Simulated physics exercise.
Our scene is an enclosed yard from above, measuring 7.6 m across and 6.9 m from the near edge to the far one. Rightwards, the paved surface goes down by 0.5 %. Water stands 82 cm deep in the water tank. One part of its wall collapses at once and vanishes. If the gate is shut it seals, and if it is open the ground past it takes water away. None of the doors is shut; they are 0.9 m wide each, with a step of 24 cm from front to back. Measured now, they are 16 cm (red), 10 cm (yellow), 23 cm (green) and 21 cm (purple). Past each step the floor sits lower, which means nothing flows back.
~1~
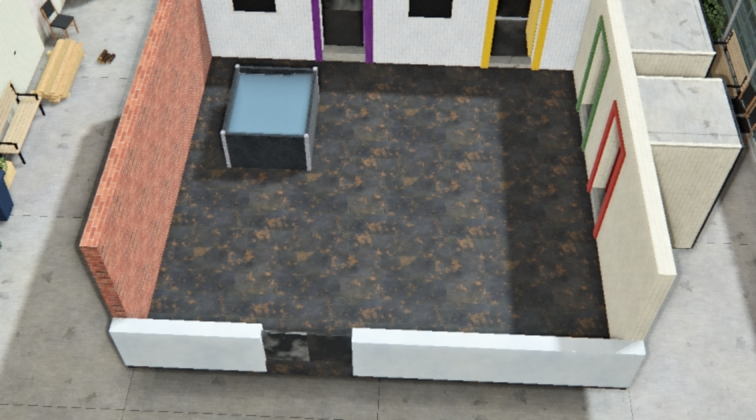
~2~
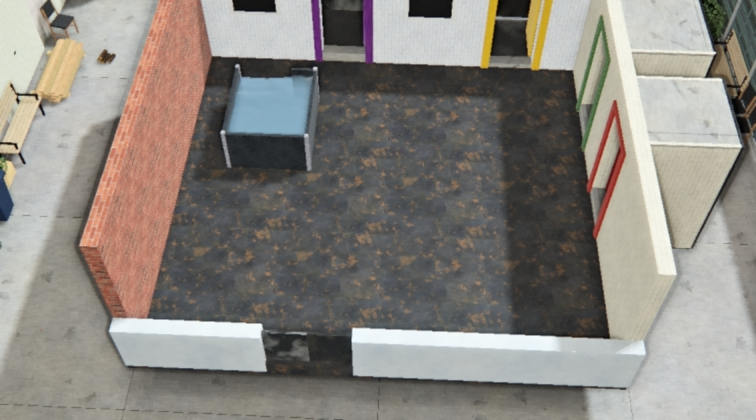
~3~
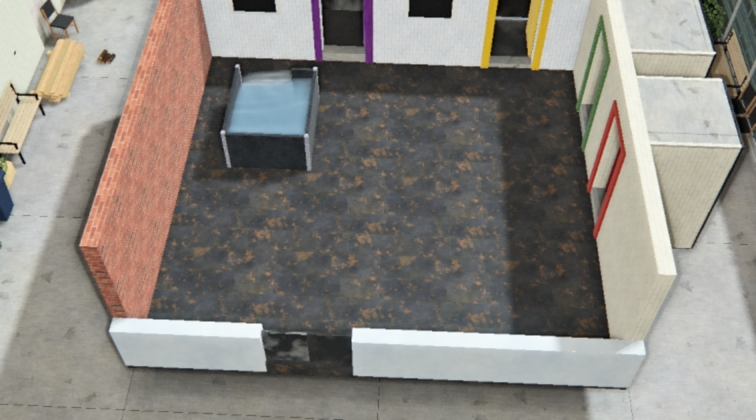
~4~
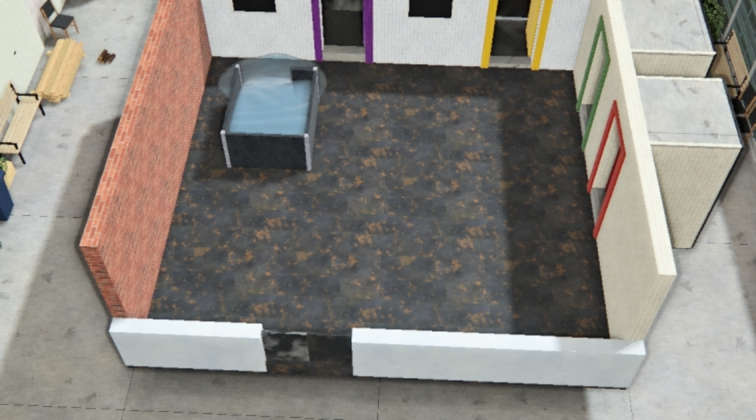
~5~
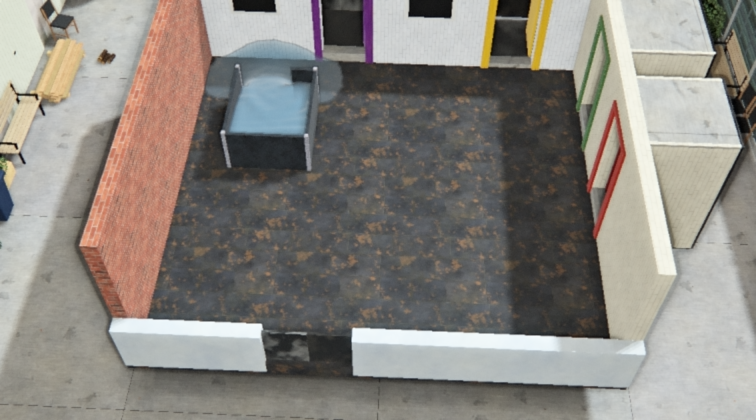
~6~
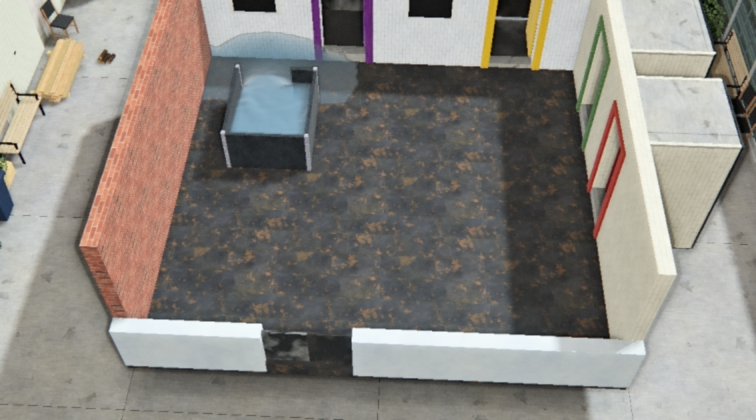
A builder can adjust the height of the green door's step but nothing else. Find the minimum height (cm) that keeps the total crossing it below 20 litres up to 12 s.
The minimum is roughly 9 cm.
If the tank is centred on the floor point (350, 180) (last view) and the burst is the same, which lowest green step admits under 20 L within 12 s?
Then roughly 7.5 cm.
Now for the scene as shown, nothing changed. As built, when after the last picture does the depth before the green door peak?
Around 2.6 seconds.
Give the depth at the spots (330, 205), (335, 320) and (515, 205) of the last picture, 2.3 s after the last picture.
Depths in order: 0 / 0 / 0 cm.
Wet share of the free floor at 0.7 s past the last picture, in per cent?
Near 10 per cent is wet.
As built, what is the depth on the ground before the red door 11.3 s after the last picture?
Lab note: Depth approx. 9.5 cm.
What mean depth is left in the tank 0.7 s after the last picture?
Around 44 cm on average.
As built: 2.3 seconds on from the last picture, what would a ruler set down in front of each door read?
Depths in cm: Red 0, yellow 3, green 11, purple 12.
Then, 0.7 s after the last picture water covers 10 % of the floor, deepest (65 cm) near (221, 58); it has not reached the green door.
Then, 2.3 s after the last picture water covers 45 % of the floor, deepest (26 cm) near (260, 77); 11 cm at the green door, 0 litres in over its 23 cm step.
Then, 11.3 s after the last picture water covers 90 % of the floor, deepest (10 cm) near (590, 199); 5 cm at the green door, 0 litres in over its 23 cm step.
At the green door as built, the water peaked near 15 cm, 2.5 s after the last picture.
Run again over the same 12 s with other heights there, 42 litres in over 7 cm, 12 litres over 10 cm. The limit of 20 litres is kept from about 9 cm up.
